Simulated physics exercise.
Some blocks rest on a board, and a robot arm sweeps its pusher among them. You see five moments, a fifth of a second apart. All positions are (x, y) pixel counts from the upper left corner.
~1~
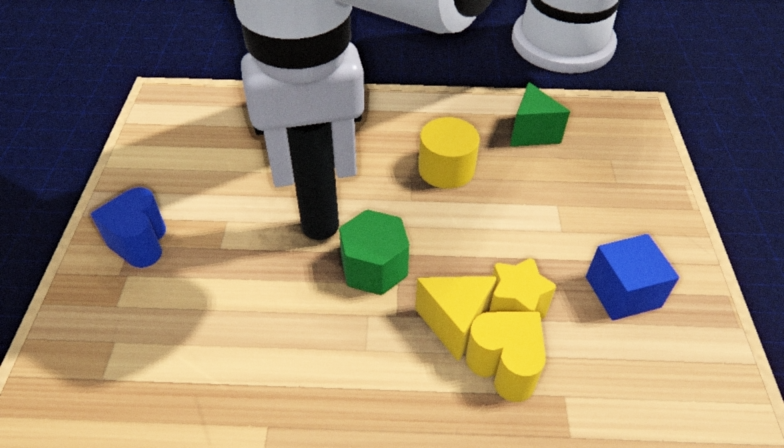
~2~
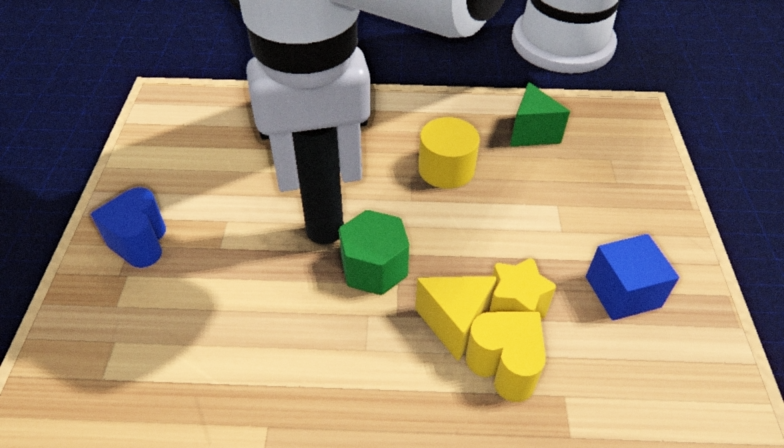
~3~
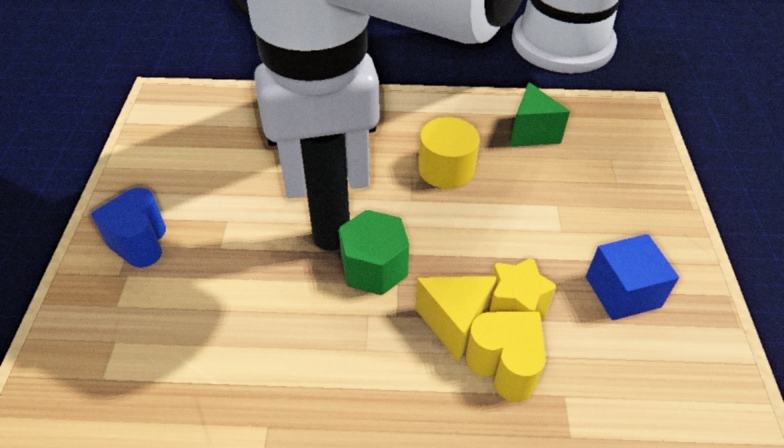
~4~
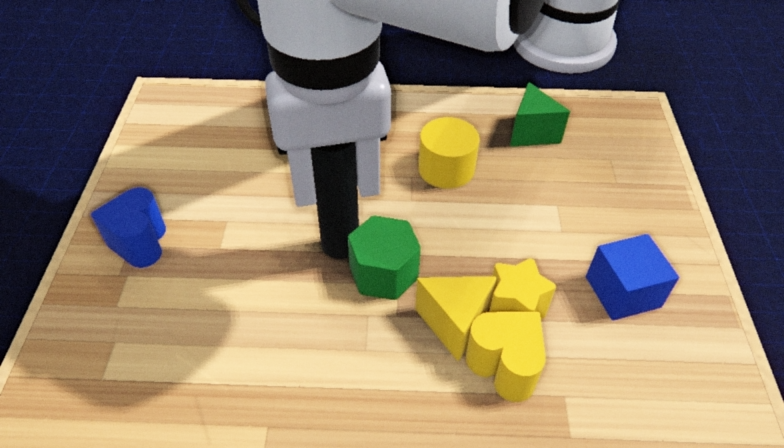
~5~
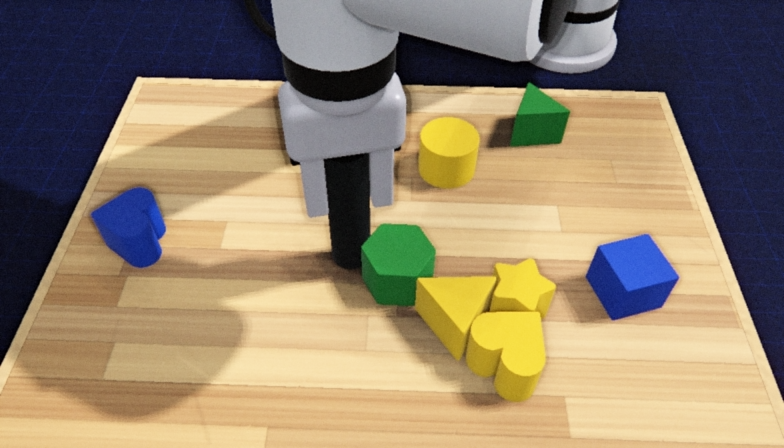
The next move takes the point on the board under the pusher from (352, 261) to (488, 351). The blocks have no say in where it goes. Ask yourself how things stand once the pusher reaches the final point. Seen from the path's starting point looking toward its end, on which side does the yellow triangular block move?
Rightward.
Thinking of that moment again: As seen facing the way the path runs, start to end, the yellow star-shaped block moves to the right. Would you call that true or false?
False - the claim does not hold.
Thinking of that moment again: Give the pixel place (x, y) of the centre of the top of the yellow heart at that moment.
By then it is at (543, 366).
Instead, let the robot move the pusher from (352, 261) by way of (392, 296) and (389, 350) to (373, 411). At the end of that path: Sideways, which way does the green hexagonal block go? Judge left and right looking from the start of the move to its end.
That's a shift to the left.
The first path, step by step. One third of the way, pusher at (395, 282); green hexagonal block at (453, 260), turned 15° anticlockwise; yellow triangular block at (464, 308); yellow heart at (524, 344).
Two thirds of the way, pusher at (441, 312); green hexagonal block at (487, 262), turned 60° anticlockwise; yellow triangular block at (466, 324), turned 15° anticlockwise; yellow heart at (530, 349), turned 20° anticlockwise; yellow star-shaped block at (546, 282), turned 20° clockwise.
At the end, pusher at (489, 345); green hexagonal block at (493, 261), turned 70° anticlockwise; yellow triangular block at (477, 364); yellow heart at (543, 366), turned 60° anticlockwise; yellow star-shaped block at (553, 283), turned 15° clockwise.
